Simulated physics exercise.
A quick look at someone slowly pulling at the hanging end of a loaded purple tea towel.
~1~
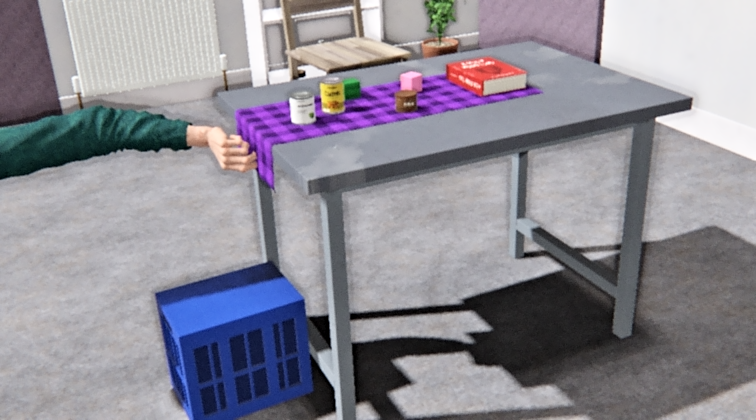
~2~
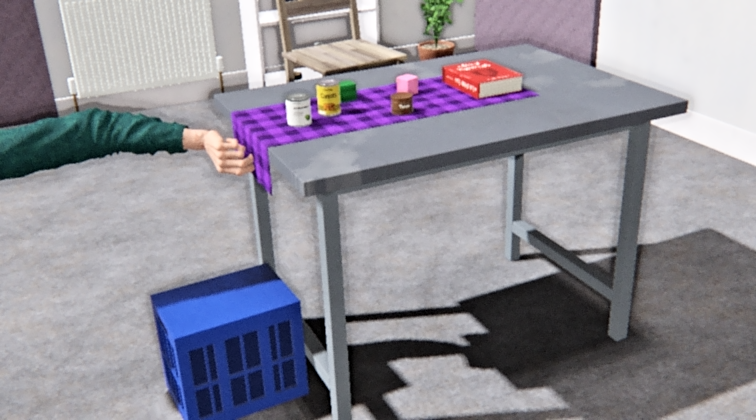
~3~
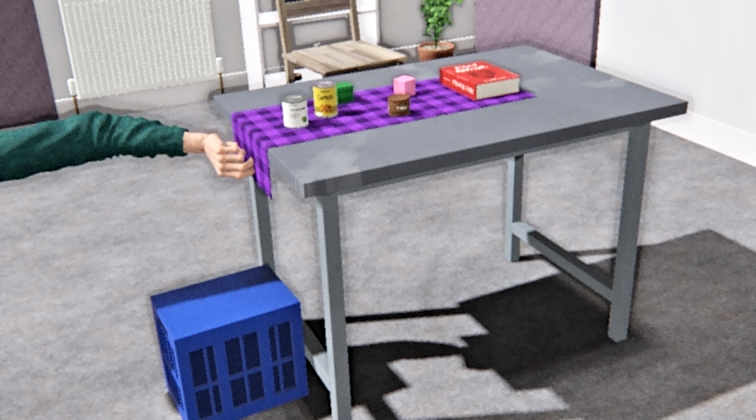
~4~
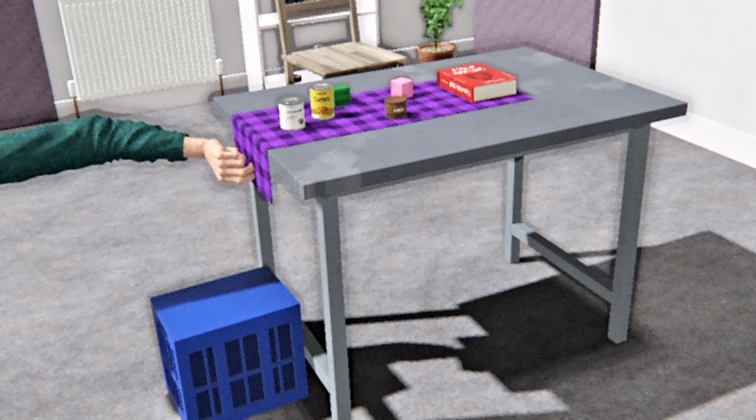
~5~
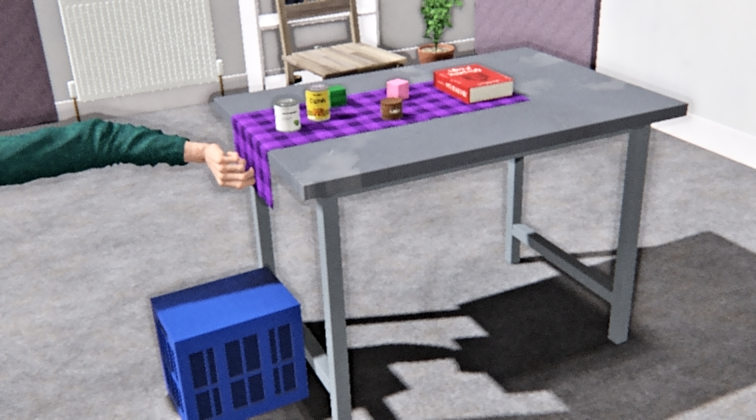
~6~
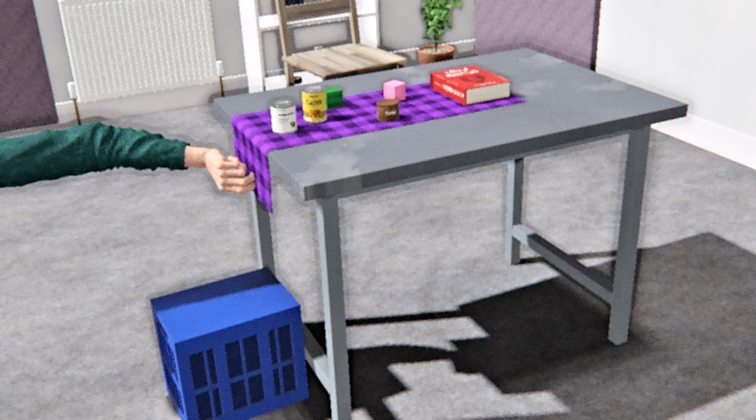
At the start, a green-sleeved hand grips the hanging end of a purple checked cloth on a grey table, above a blue crate. The hand slowly pulls, and the cans, small blocks, brown pot and red book ride slightly left with the cloth, its hem ending a little lower.
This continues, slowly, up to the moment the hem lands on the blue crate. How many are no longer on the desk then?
It carries off three.
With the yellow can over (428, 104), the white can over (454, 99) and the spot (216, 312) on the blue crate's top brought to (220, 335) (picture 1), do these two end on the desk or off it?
The yellow can remains up; the white can keeps its place on top.
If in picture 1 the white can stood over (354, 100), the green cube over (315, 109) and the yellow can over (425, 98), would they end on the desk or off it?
The white can falls; the green cube drops off; the yellow can does not fall.
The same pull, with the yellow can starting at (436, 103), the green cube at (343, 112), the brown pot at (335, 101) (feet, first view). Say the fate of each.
The yellow can does not fall, the green cube is carried off, the brown pot tumbles off.
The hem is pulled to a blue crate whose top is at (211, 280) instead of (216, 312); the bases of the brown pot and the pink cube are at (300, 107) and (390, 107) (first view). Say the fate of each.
The brown pot comes down, the pink cube survives.
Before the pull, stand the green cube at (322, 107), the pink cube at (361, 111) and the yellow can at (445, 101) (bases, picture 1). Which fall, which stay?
The green cube tumbles off, the pink cube goes over, the yellow can remains up.
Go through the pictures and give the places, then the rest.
Hem (276, 193); white can (302, 94); yellow can (332, 80); green cube (349, 81); brown pot (406, 93); pink cube (411, 75); top of the crate (216, 311), in the first picture.
Hem (272, 196); white can (298, 96), in the second picture.
Hem (272, 200); yellow can (324, 83), in the third picture.
Hem (273, 205); green cube (339, 87); top of the crate (211, 316), in the fourth picture.
Hem (273, 210); brown pot (391, 100), in the fifth picture.
Hem (273, 215); white can (283, 103); yellow can (313, 88); green cube (332, 90); brown pot (388, 102); pink cube (395, 83), in the sixth picture.
A little later, hem near (259, 251); white can gone.
Next, hem on the crate; white can, yellow can and green cube gone.
When it is over, hem on the crate; white can, yellow can and green cube gone. The answer is three.
